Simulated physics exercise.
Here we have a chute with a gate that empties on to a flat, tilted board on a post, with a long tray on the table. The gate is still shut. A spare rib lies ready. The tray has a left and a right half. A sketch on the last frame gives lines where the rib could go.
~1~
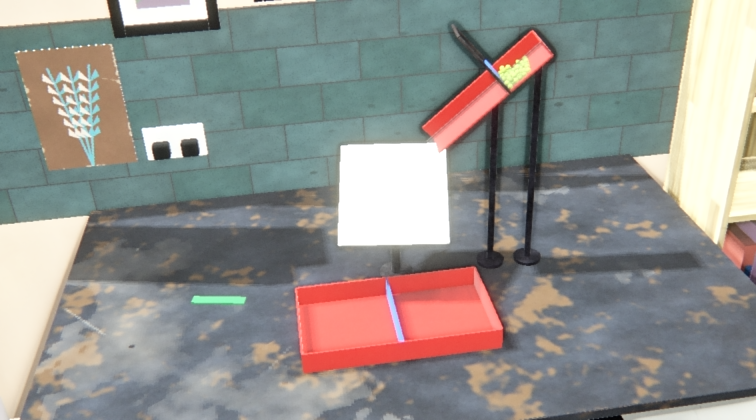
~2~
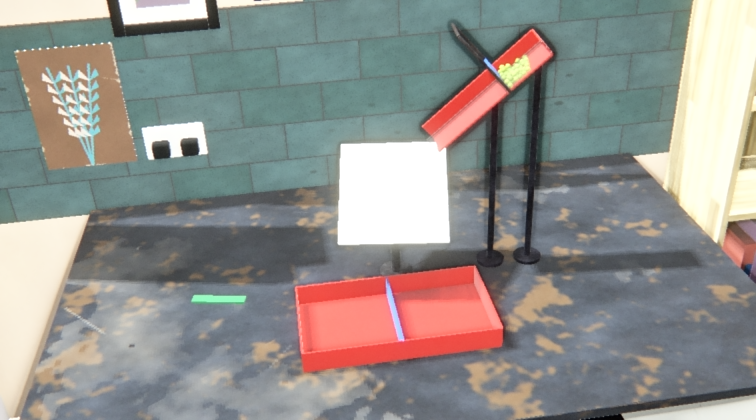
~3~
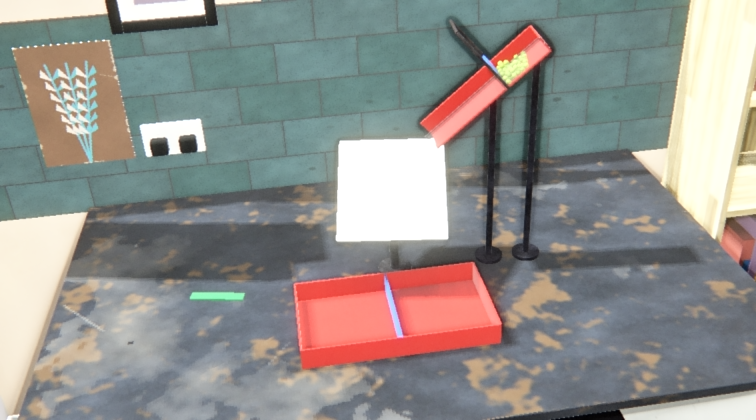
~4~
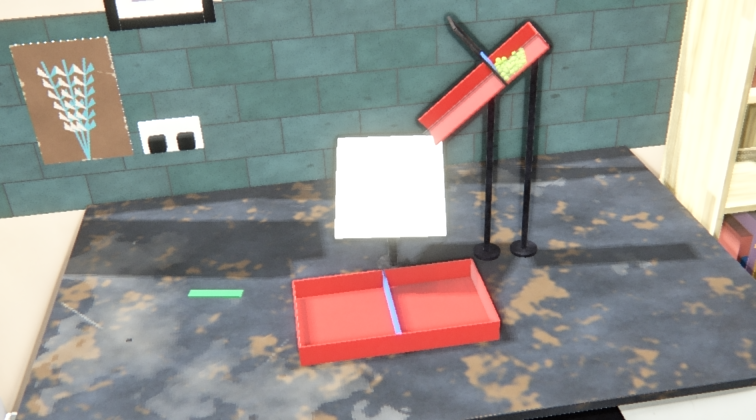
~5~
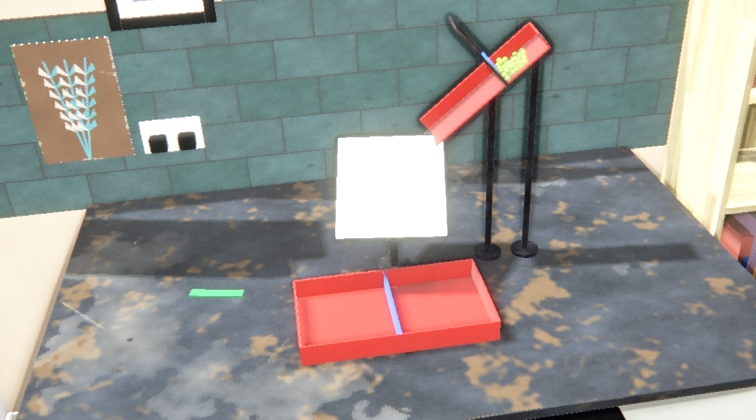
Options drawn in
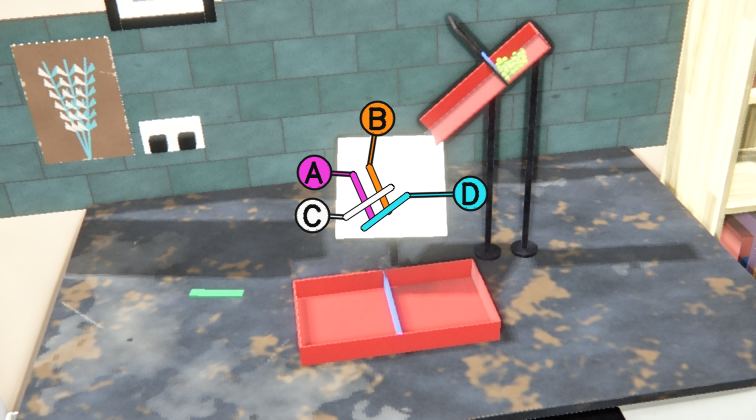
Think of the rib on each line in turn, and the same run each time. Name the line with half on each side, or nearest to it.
Go for A.
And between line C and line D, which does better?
That would be C.
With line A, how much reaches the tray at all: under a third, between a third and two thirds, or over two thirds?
Line A gives over two thirds.
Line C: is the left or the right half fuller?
More lands on the left.
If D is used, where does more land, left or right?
The left half.
On the marked copy, line A from (353, 174) to (372, 219); line B from (369, 166) to (388, 211); line C from (391, 187) to (345, 217); line D from (407, 195) to (364, 227).
With A, of what is caught, roughly half in the left half, roughly half in the right.
With B, of what is caught, about a tenth in the left half, almost all in the right.
With C, of what is caught, the larger part in the left half, roughly a quarter in the right.
With D, of what is caught, almost all in the left half, just a few in the right.
